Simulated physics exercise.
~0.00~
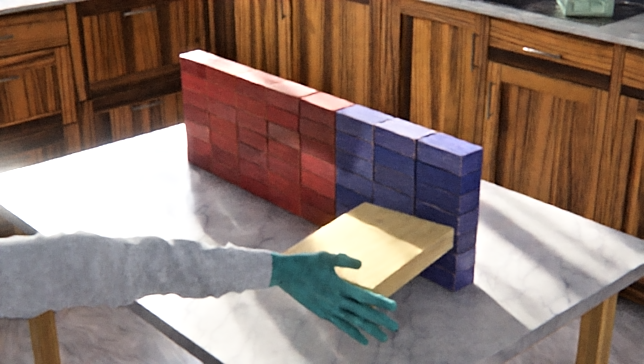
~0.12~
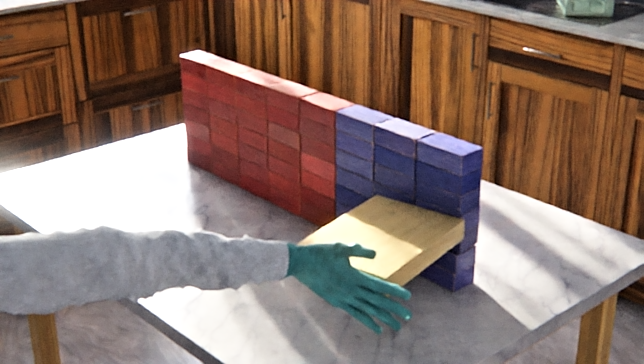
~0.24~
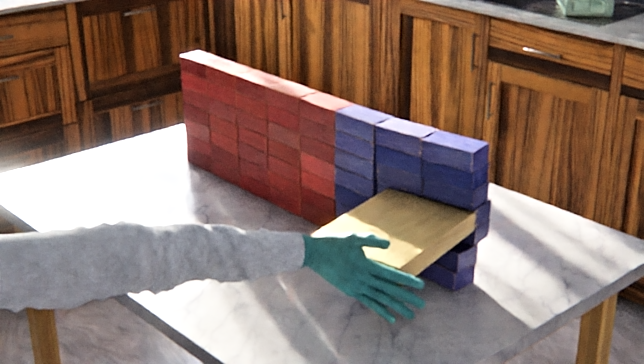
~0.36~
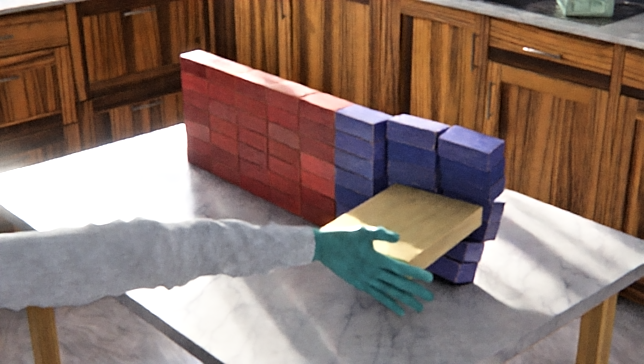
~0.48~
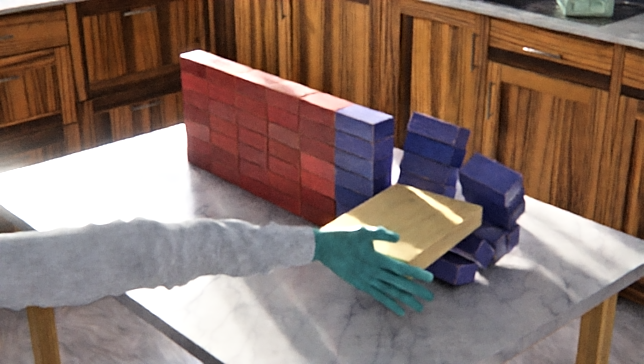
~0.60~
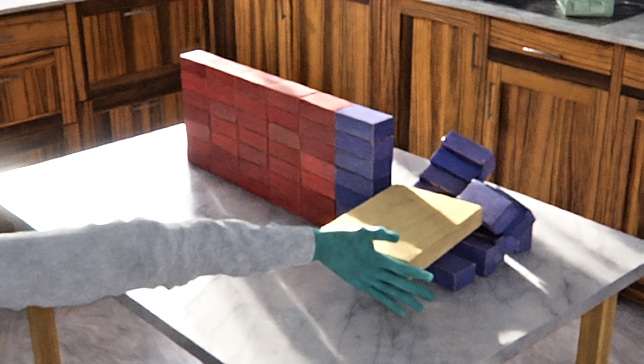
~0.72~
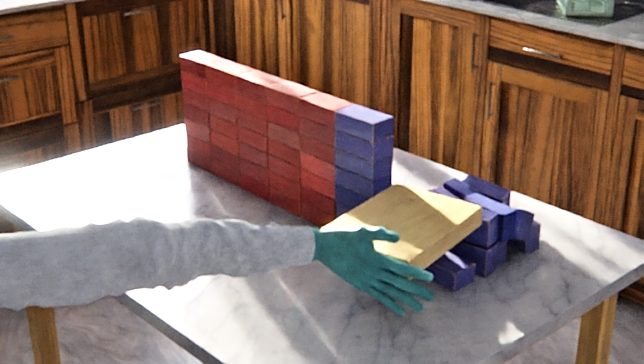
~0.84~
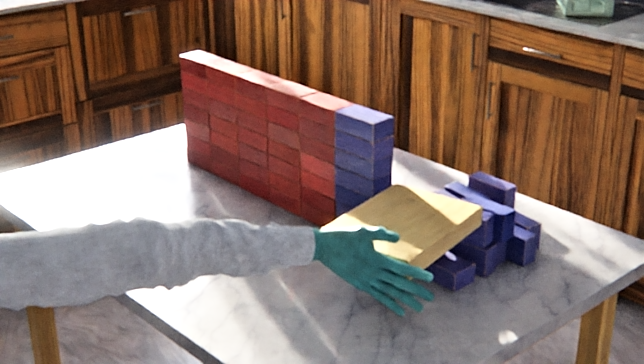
The clip opens on a wall of small blocks, red on the left and blue on the right, standing on a marble-patterned table in front of wooden cabinets. A teal-gloved hand in a grey sleeve pushes a thick wooden slab against the blue end. The slab slides further in, and the blue blocks there shift to the right and begin to separate from the rest. The hand then stops while the two end columns lean, break apart and tumble. The fallen blue blocks settle in a heap beside the slab, while the red section and one blue column remain standing.
